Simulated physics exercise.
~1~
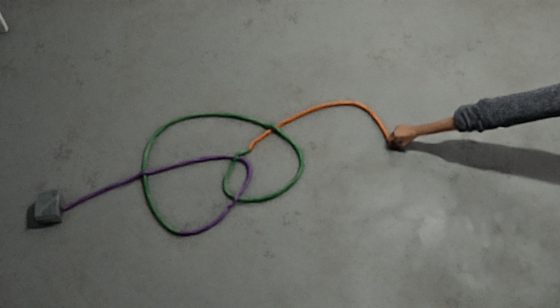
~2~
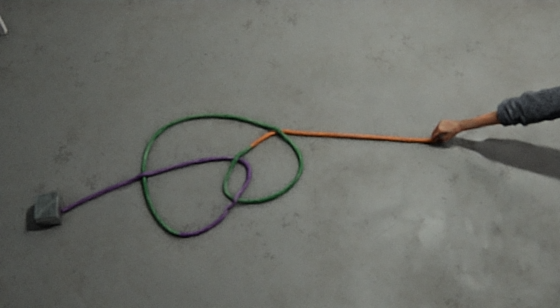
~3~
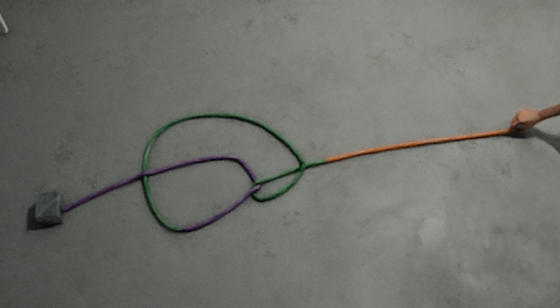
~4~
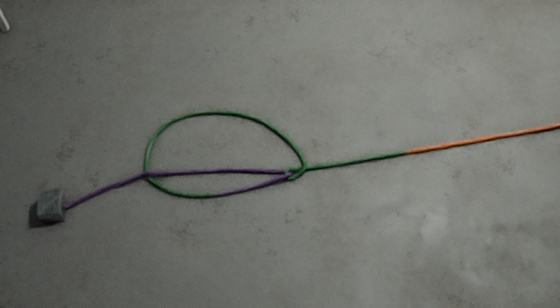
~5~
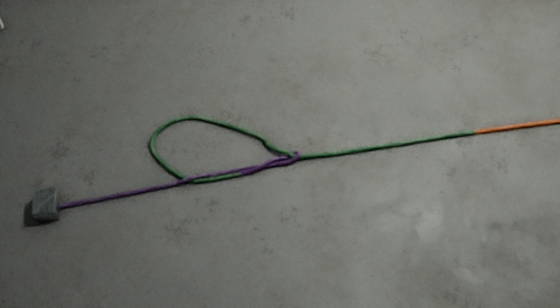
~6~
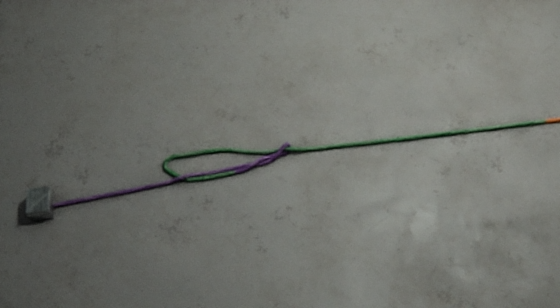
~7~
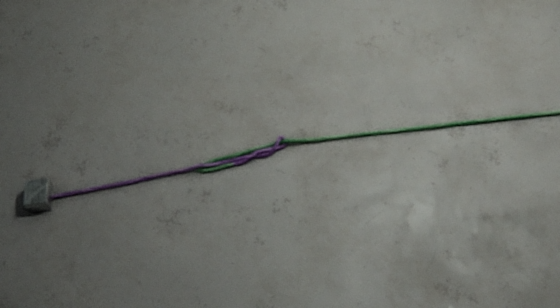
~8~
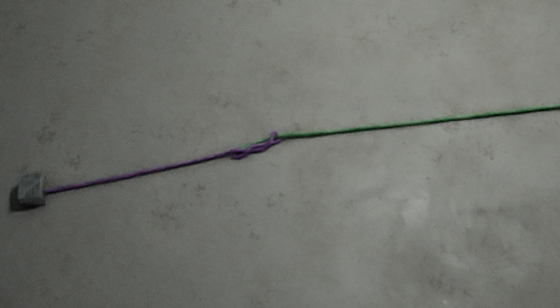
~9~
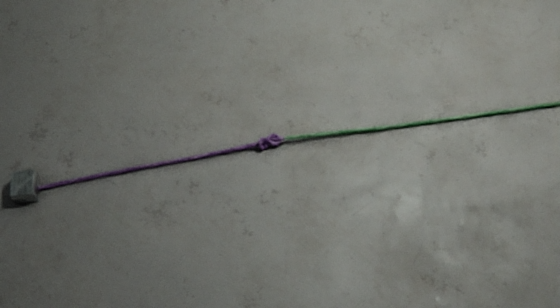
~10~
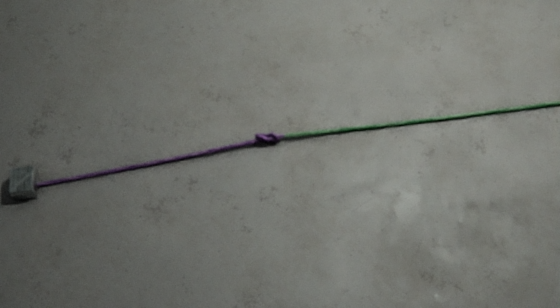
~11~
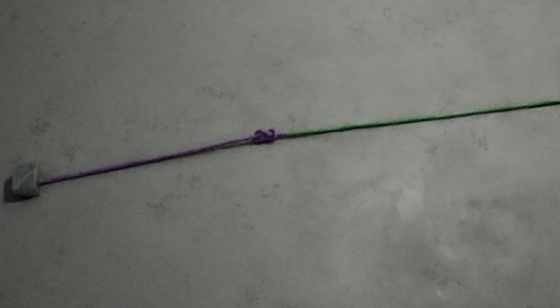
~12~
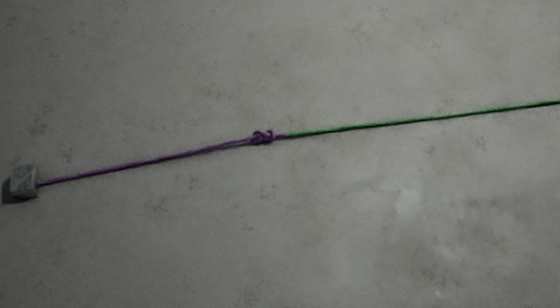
A rope coloured purple, green and orange lies in overlapping loops on a grey concrete-like floor, seen from above, its purple end held at a small grey block on the left. A hand in a grey sleeve grips the orange end and draws it right, straightening that part before leaving view. The green section follows, and the loops slide together, flatten and narrow into a slim twist. As the view shifts slightly right, the twist shrinks into a small purple knot near the middle, which stays there on the taut purple and green line.
